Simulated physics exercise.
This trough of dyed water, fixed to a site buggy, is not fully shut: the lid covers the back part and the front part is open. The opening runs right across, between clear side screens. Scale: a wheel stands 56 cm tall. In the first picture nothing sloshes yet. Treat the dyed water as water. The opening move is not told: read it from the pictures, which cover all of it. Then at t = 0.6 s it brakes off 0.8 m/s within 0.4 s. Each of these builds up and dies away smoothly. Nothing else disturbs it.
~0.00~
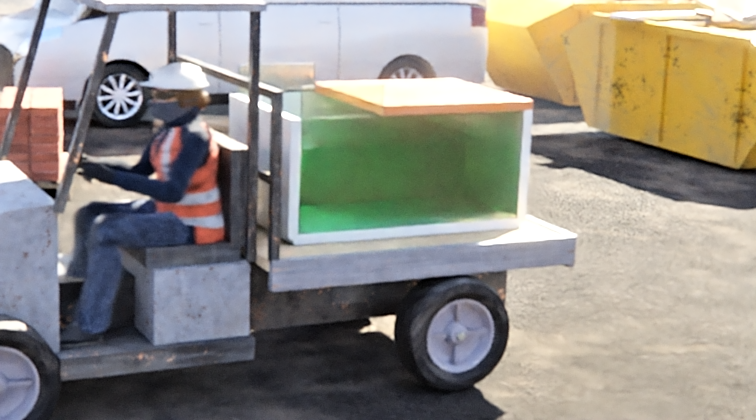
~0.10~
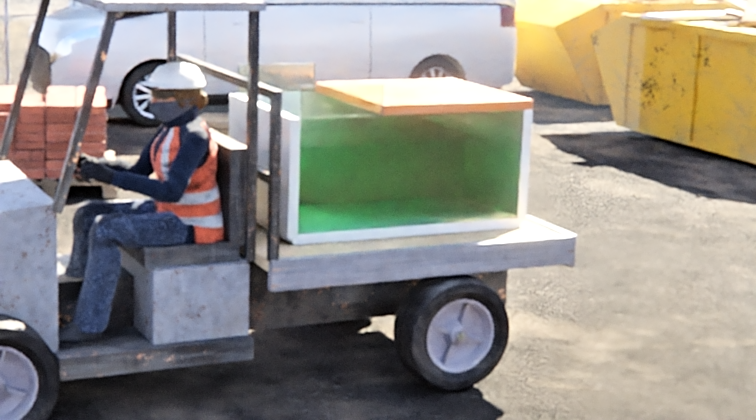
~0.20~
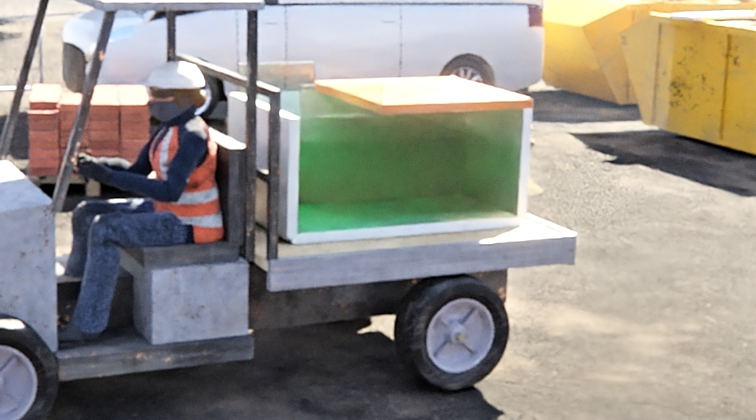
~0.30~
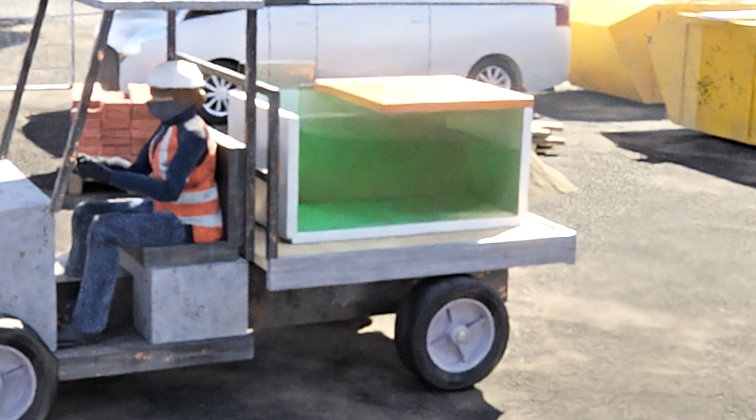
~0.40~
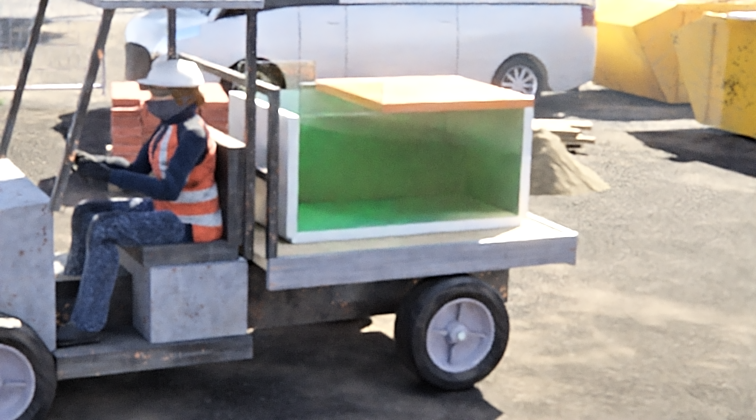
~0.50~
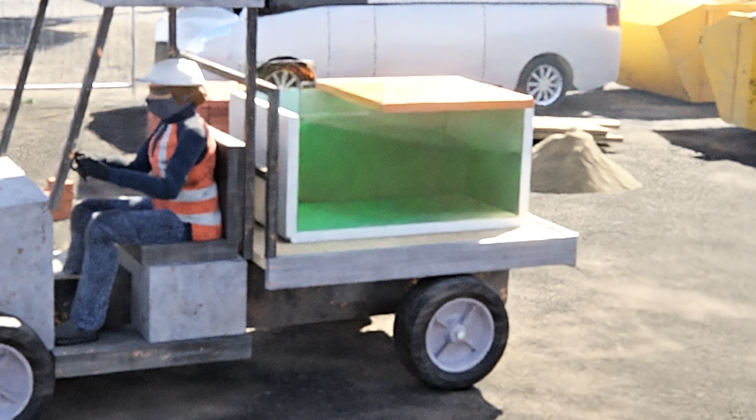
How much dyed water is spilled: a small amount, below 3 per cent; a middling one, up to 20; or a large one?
The loss is small.
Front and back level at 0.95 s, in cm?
Front 50 cm, back 28 cm.
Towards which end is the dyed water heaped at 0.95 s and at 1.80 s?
At the front, then the back.
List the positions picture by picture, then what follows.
The surface is at (317, 149) near the front wall; the surface is at (499, 141) near the back wall; the front is on the left; the opening runs from (382, 107) to (300, 110); a wheel hub at (465, 338), in the first frame.
The surface is at (317, 148) near the front wall; the surface is at (499, 142) near the back wall, in the second frame.
The surface is at (316, 144) near the front wall; the surface is at (499, 142) near the back wall, in the third frame.
The surface is at (316, 137) near the front wall; the surface is at (499, 147) near the back wall, in the fourth frame.
The surface is at (316, 131) near the front wall; the surface is at (499, 152) near the back wall, in the fifth frame.
The surface is at (316, 126) near the front wall; the surface is at (500, 155) near the back wall; a wheel hub at (464, 338), in the sixth frame.
Then, 0.95 s in, the surface stands 29 cm at the back and 50 cm at the front; nothing has left.
Then, 1.40 s in, the surface stands 43 cm at the back and 39 cm at the front; nothing has left.
Then, 1.80 s in, the surface stands 48 cm at the back and 34 cm at the front; nothing has left.
Then, 3.88 s in, 1 per cent is out, over the front, 3 of 394 litres.
